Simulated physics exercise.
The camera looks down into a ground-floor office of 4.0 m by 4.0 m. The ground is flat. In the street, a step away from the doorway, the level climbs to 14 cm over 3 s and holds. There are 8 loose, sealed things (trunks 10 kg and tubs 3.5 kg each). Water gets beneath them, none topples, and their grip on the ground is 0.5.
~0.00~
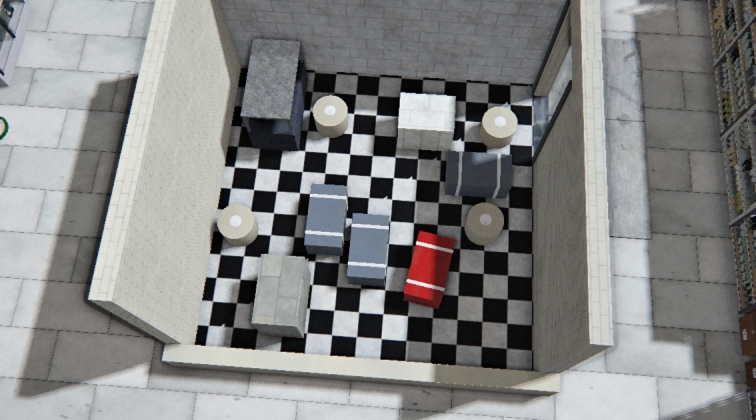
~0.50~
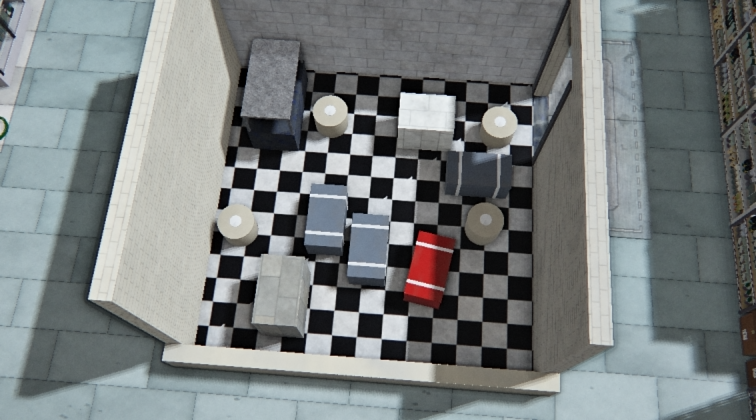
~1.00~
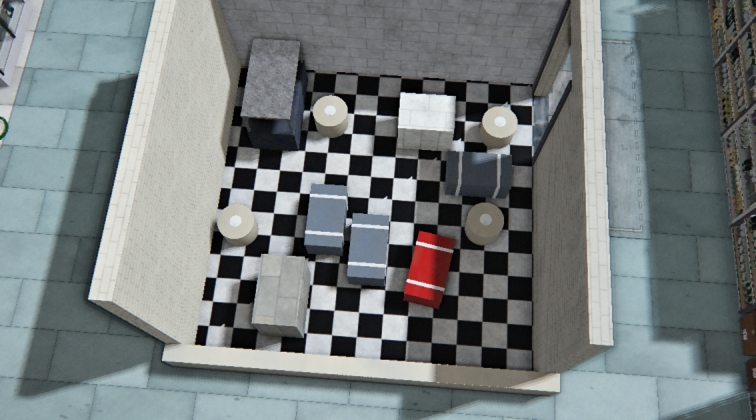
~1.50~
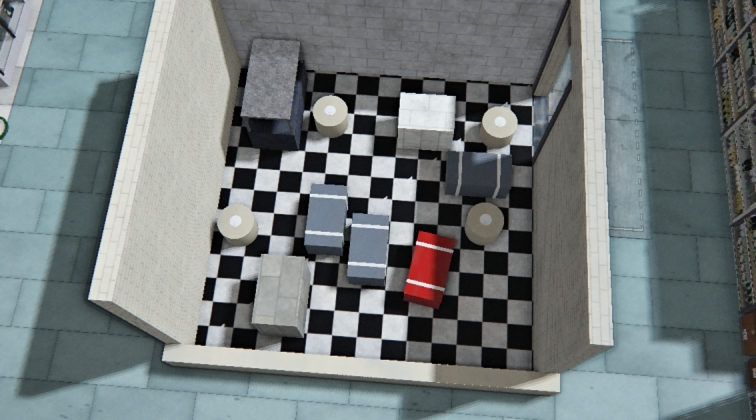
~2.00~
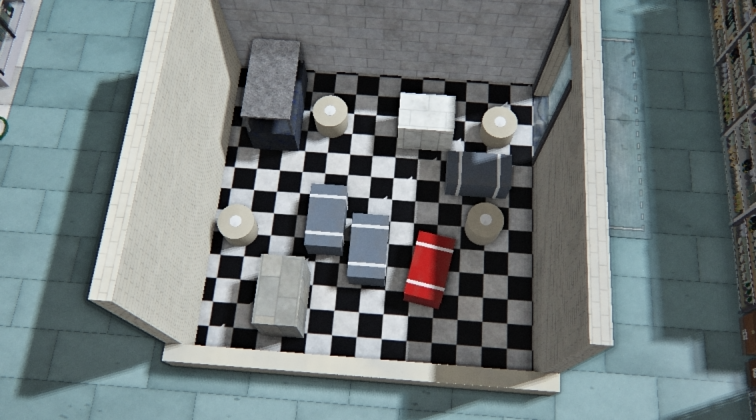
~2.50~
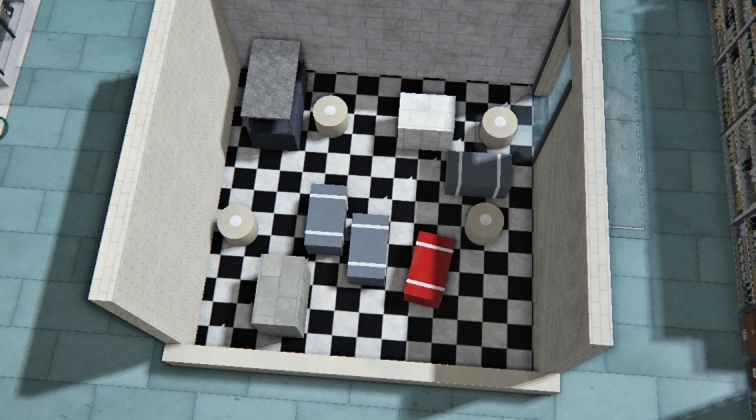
Red trunk lying still among grey trunks and round tubs on a checkered floor as water spreads over the paving outside.
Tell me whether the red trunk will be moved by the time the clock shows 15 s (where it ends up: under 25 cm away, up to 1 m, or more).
The red trunk is nudged along.
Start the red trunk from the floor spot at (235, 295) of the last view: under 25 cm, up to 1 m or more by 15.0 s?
It stays put.
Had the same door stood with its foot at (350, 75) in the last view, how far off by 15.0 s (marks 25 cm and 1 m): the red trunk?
In that case the red trunk ends far away.
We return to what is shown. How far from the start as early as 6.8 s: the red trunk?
About 0 cm.
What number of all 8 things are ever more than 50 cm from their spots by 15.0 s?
That makes 8.
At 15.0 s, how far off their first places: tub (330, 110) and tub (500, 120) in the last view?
In that order: 200 cm, 200 cm.
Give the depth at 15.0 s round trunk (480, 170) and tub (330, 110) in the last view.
Roughly 5 and 6 cm.
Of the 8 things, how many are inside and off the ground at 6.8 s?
At that moment 2.
After 3.5 s the red trunk is near (430, 266), 0.0 m from its start, aground; 1 afloat.
After 6.8 s the red trunk is near (430, 266), 0.0 m from its start, aground; 2 afloat.
After 11.0 s the red trunk is near (430, 266), 0.0 m from its start, aground; 5 afloat.
After 15.0 s the red trunk is near (430, 325), 0.7 m from its start, afloat; 8 afloat.
